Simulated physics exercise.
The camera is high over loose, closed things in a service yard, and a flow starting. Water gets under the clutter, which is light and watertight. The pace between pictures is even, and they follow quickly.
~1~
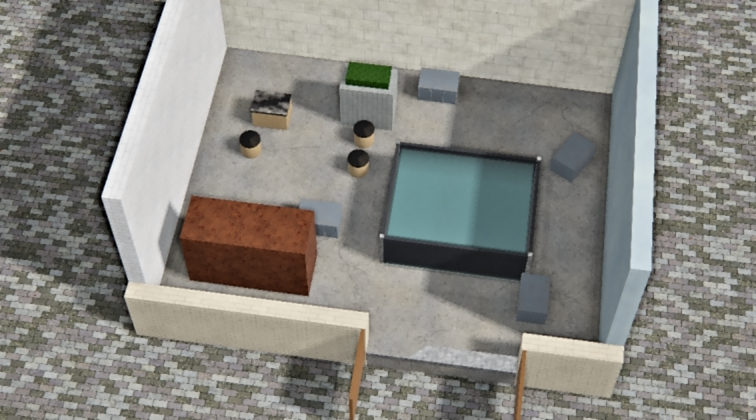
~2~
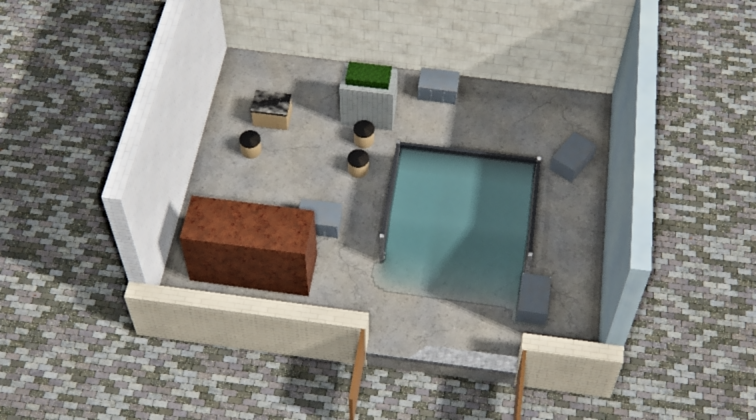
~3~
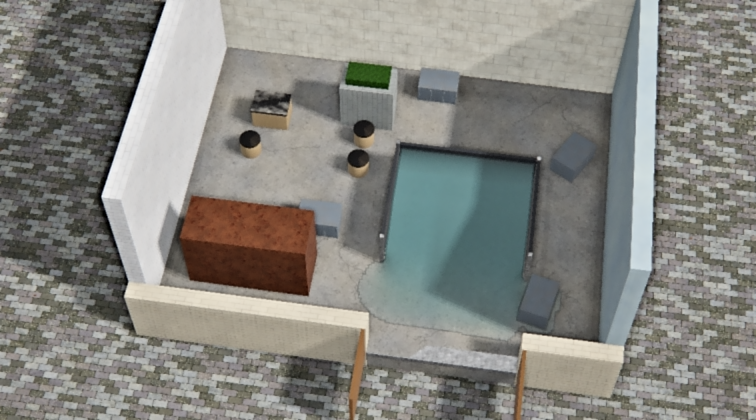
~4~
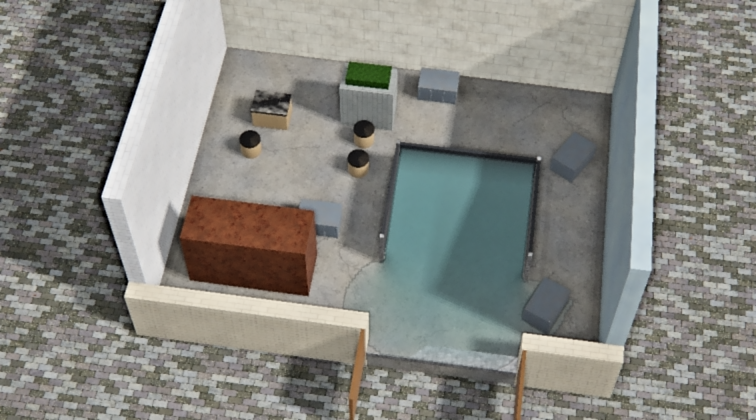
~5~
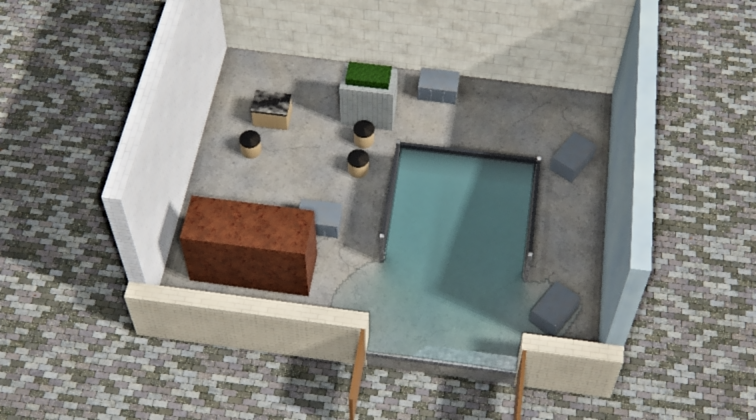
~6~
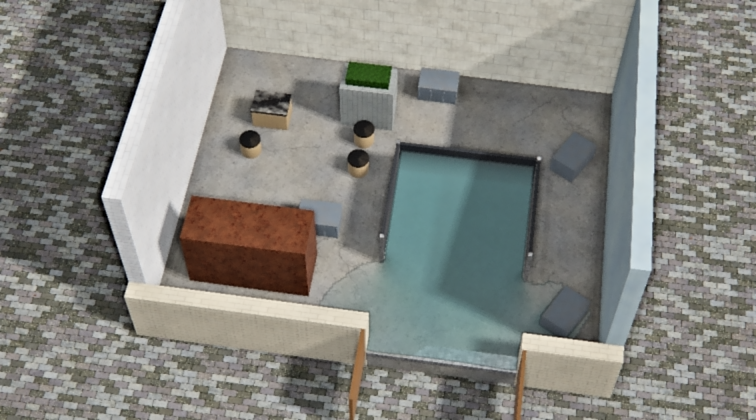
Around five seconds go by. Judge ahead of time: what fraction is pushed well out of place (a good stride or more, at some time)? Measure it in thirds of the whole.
The share is under a third of the whole.
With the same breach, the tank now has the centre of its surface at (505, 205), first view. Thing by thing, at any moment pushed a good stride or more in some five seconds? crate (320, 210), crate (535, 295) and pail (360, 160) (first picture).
Object by object, in turn: Lingered near its place, travelled a good distance, lingered near its place.
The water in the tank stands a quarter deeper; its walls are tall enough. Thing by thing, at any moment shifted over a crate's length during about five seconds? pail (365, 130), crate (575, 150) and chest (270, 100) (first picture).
Per item, in order: Missed the mark; cleared the mark; missed the mark.
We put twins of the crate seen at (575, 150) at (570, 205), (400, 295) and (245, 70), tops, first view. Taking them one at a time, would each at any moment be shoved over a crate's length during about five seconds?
The first travels far, the second travels far and the third sits tight.
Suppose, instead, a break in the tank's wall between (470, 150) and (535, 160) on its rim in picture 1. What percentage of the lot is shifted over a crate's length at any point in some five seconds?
Some 40 per cent.
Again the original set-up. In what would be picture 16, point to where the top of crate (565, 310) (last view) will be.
Estimated position: Roughly (569, 279).
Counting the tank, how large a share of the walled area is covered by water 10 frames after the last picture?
It comes to some 35 in a hundred.
A moment on, 1 of 8 are well off their spots; 0 afloat.
Next, 1 of 8 are well off their spots; 0 afloat.
Later, 1 of 8 are well off their spots; 1 afloat.
In the end, 2 of 8 are well off their spots, and 2 have been at some point; 1 afloat.
